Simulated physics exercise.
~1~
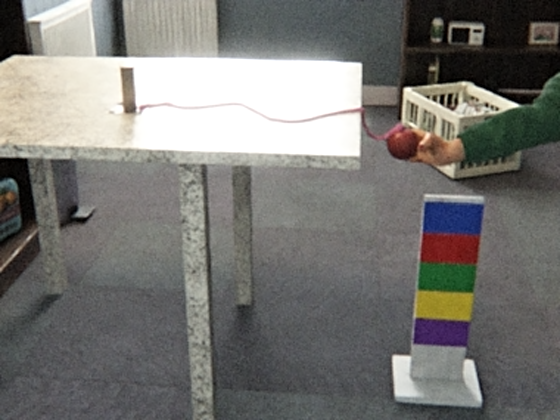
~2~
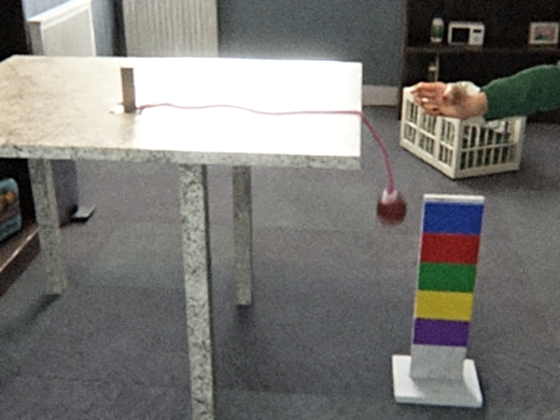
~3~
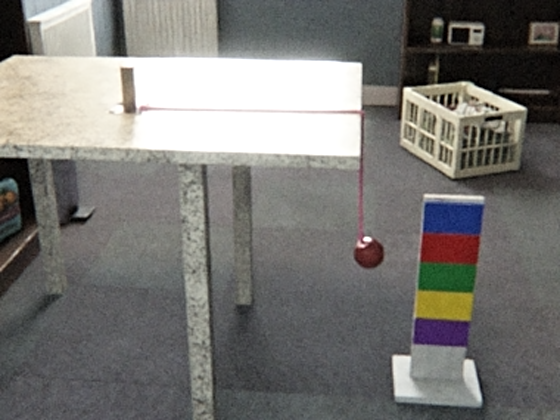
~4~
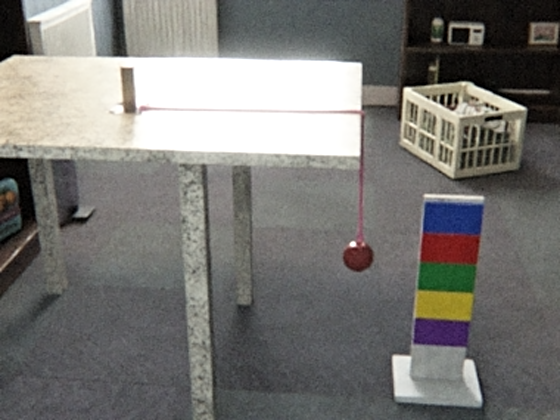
A hand in a green sleeve holds a red apple just off the right end of a pale speckled desk, seen from a fixed view across a grey-carpeted room. A pinkish-red cord runs from the apple back across the desktop to a small post, and an upright board on the floor to the right shows blue, red, green, yellow and purple bands. The hand lets go and draws back as the apple drops. The apple swings down and leftward, pulling the cord straight over the desk's edge. It ends hanging almost beneath the edge, level with the red band.
